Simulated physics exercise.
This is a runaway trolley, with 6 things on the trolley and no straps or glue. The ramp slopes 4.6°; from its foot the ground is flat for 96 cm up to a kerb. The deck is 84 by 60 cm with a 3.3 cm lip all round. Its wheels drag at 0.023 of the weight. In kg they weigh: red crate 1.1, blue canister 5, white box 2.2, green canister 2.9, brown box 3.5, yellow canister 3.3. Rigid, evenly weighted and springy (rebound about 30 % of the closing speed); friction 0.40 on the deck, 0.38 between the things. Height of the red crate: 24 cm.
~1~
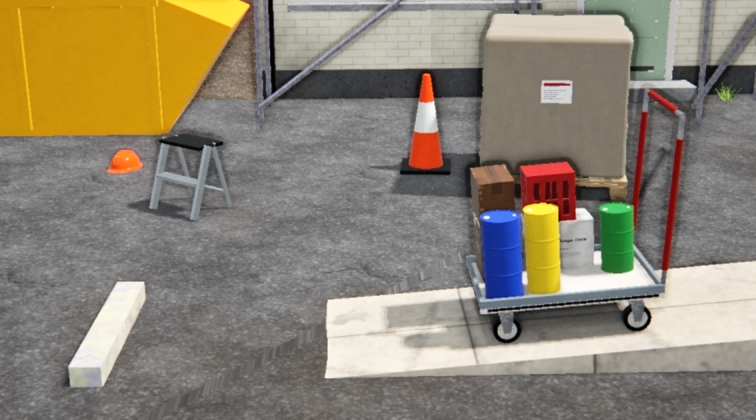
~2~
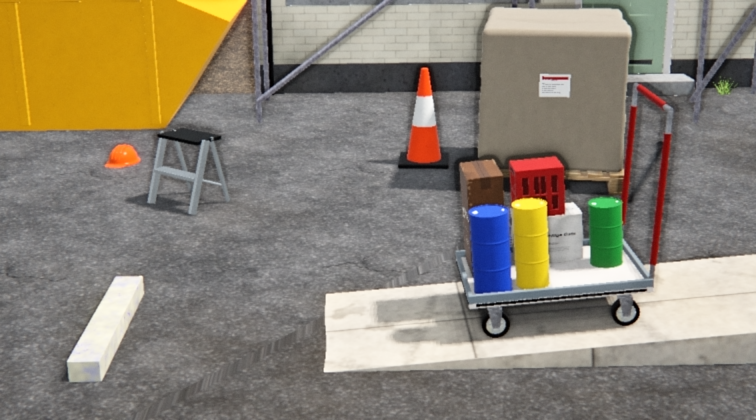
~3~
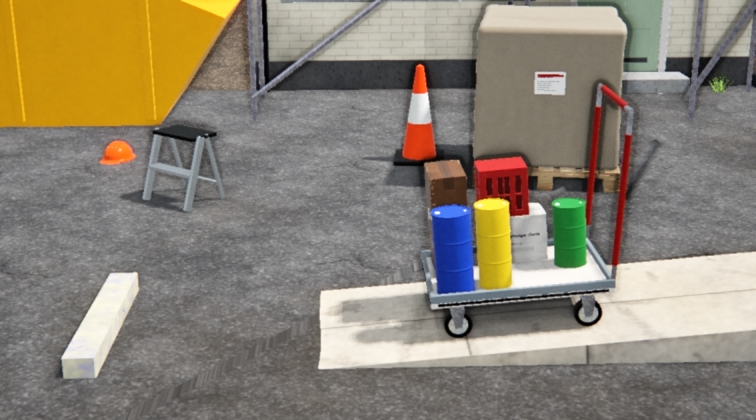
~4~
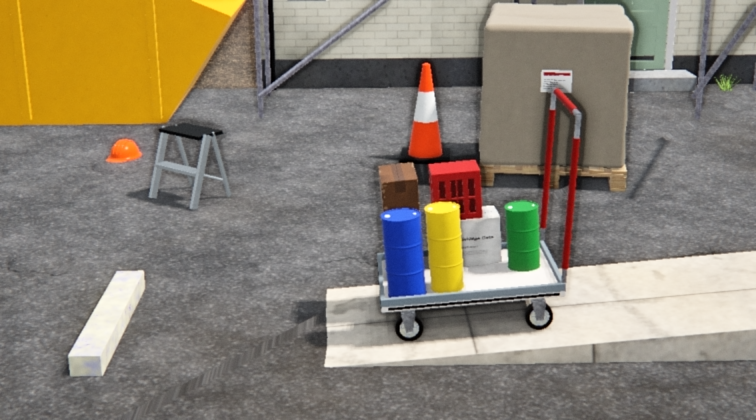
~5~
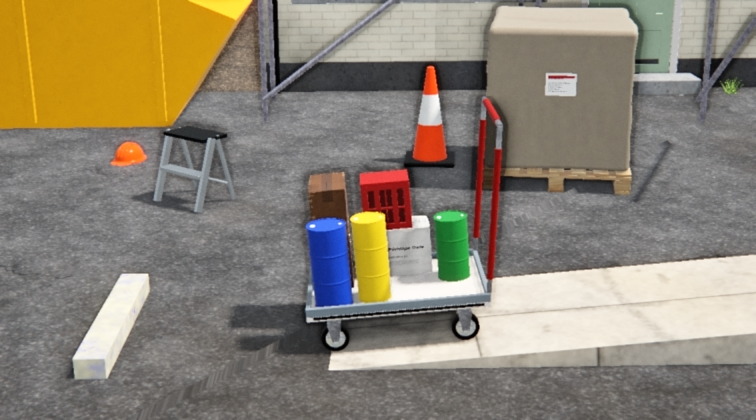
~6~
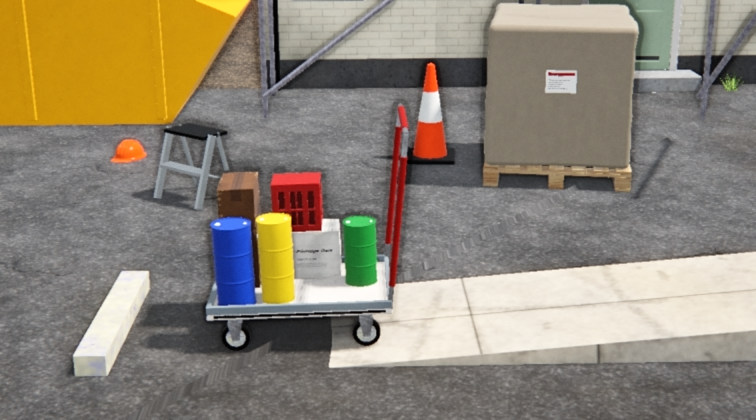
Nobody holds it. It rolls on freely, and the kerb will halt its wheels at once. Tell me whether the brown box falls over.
The brown box falls over.
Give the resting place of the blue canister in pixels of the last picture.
Near (128, 265).
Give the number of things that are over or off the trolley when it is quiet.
1 of them.
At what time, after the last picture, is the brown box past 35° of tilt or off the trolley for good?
At about 0.9 s.
Then, 0.60 s after the last picture, trolley at the kerb; brown box tipped 11° from how it sat near (129, 229); yellow canister tipped 10° from how it sat; blue canister tipped 10° from how it sat.
Then, 1.20 s after the last picture, trolley at the kerb; brown box now off the trolley; red crate slid 13 cm; green canister slid 11 cm.
At rest, off the trolley and tipped over, brown box; not toppled but over 10 cm from the start, red crate and green canister; the other 3 in place, give or take 10 cm. Seen from the same camera at the end, brown box near (90, 276).
